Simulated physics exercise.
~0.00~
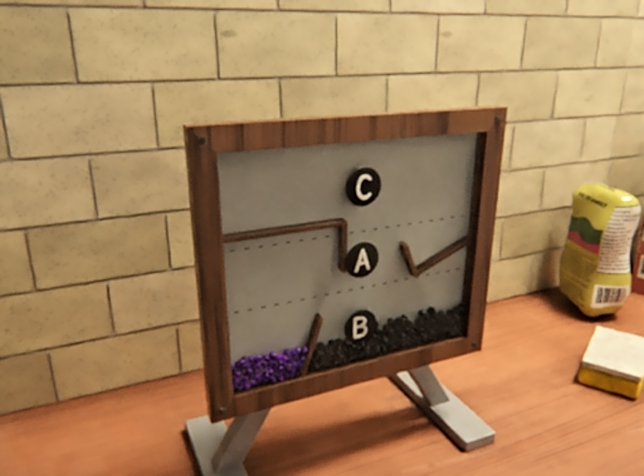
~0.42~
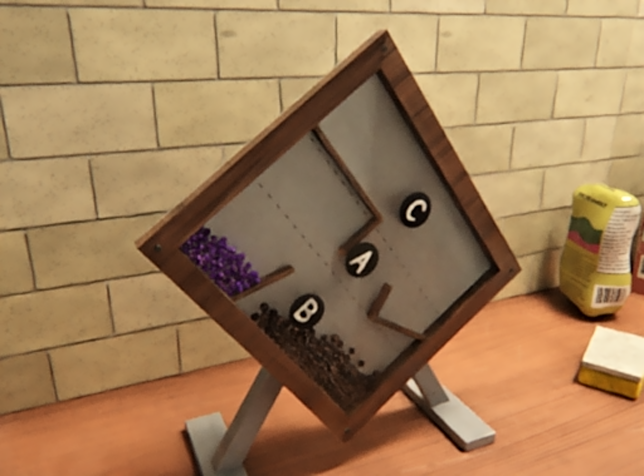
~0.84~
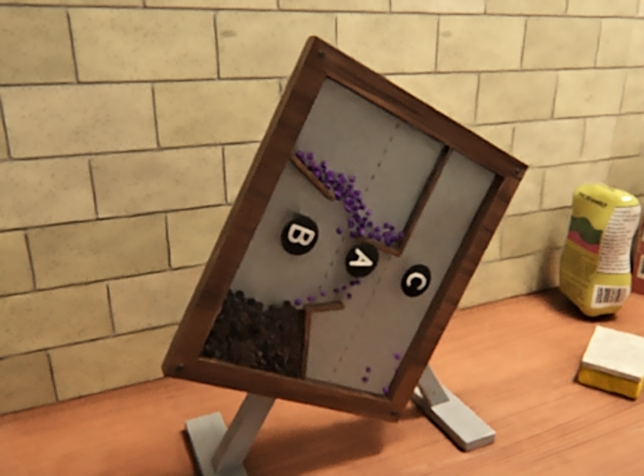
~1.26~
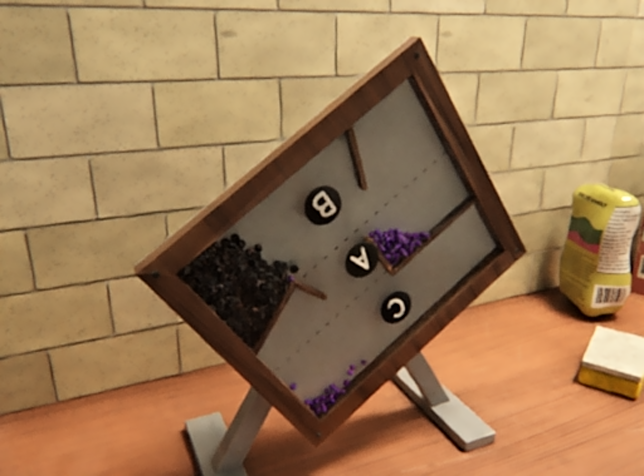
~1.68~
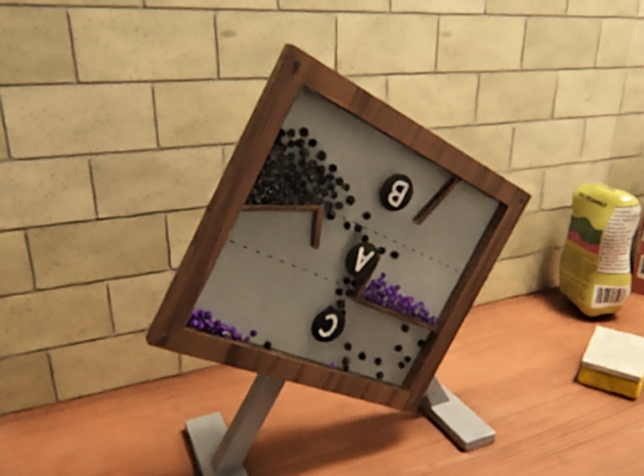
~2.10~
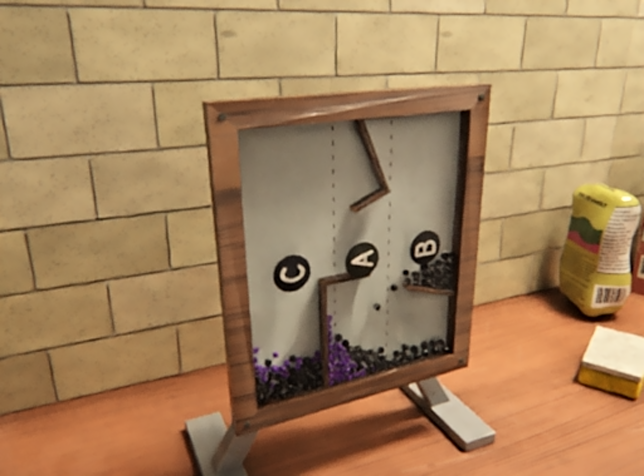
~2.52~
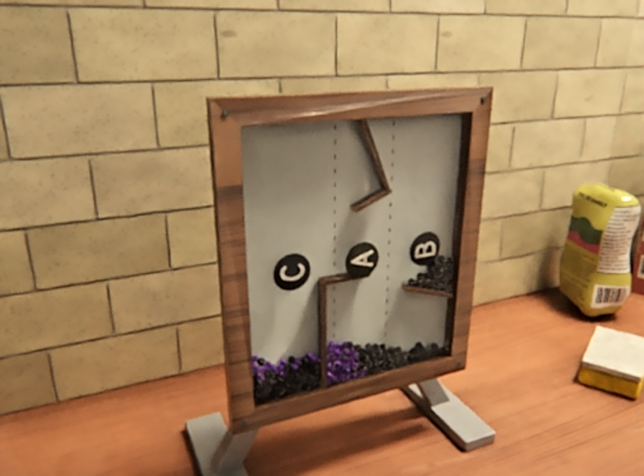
On a wooden tabletop before a brick wall, a thin wood-framed case holding black and purple beads turns clockwise in two stages on its stand, the beads spilling over inner ledges past the letters, until it stops upright with most heaped along the bottom and some black ones on a ledge.
